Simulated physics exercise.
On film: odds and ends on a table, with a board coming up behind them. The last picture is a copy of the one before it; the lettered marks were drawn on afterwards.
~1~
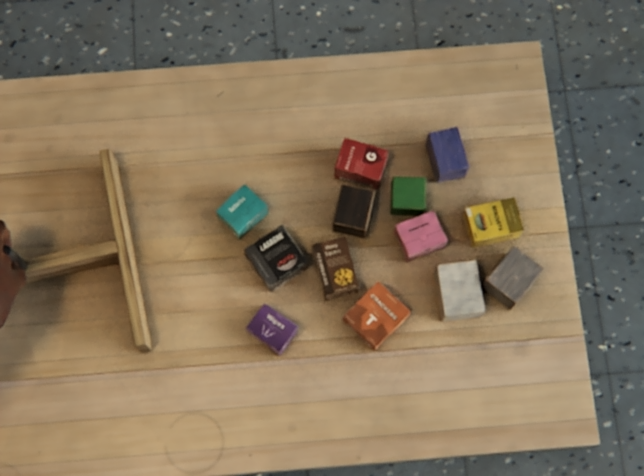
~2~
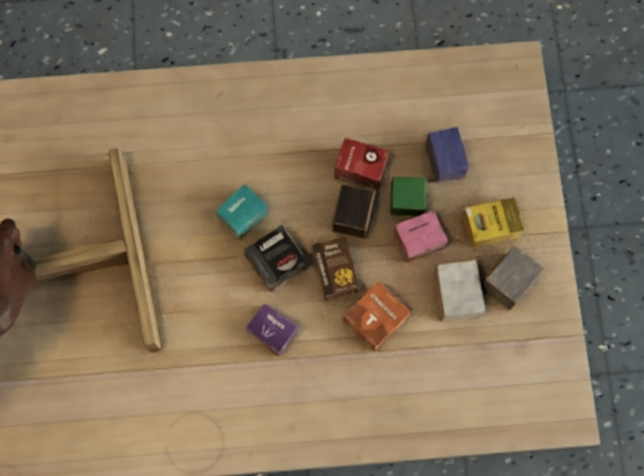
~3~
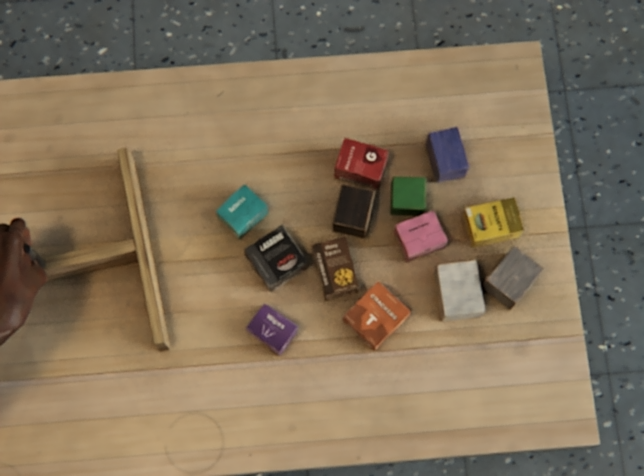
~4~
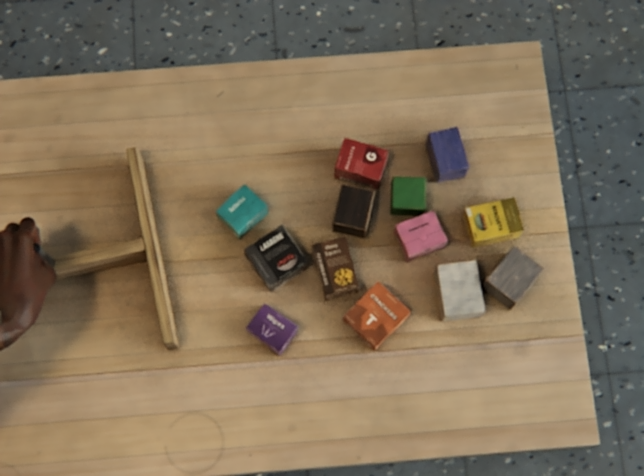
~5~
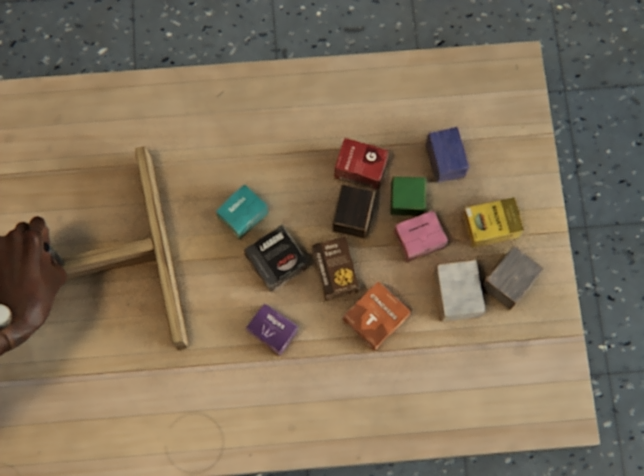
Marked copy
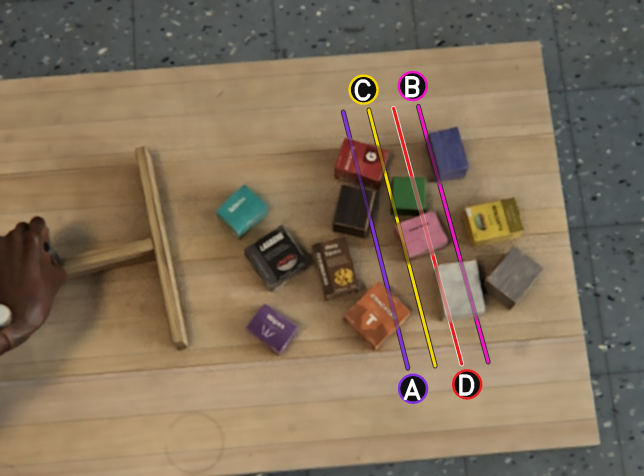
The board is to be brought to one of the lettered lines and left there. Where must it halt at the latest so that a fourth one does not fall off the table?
Stop at B.
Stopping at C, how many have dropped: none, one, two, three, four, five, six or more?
In all, none.
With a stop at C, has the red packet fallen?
No.
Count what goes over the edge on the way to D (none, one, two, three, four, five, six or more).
By then, two.
On the copy, A at (375, 236); B at (452, 230); C at (401, 234); D at (427, 232).
On B. First, board (266, 234); purple box (319, 329); turquoise box (292, 206).
Then, board (371, 226); grey block (544, 272); yellow box (525, 219).
Finally, board (452, 219); grey block over the edge; yellow box over the edge; two fallen.
By contrast, A is within the limit but short; C is within the limit but short; D is within the limit but short.
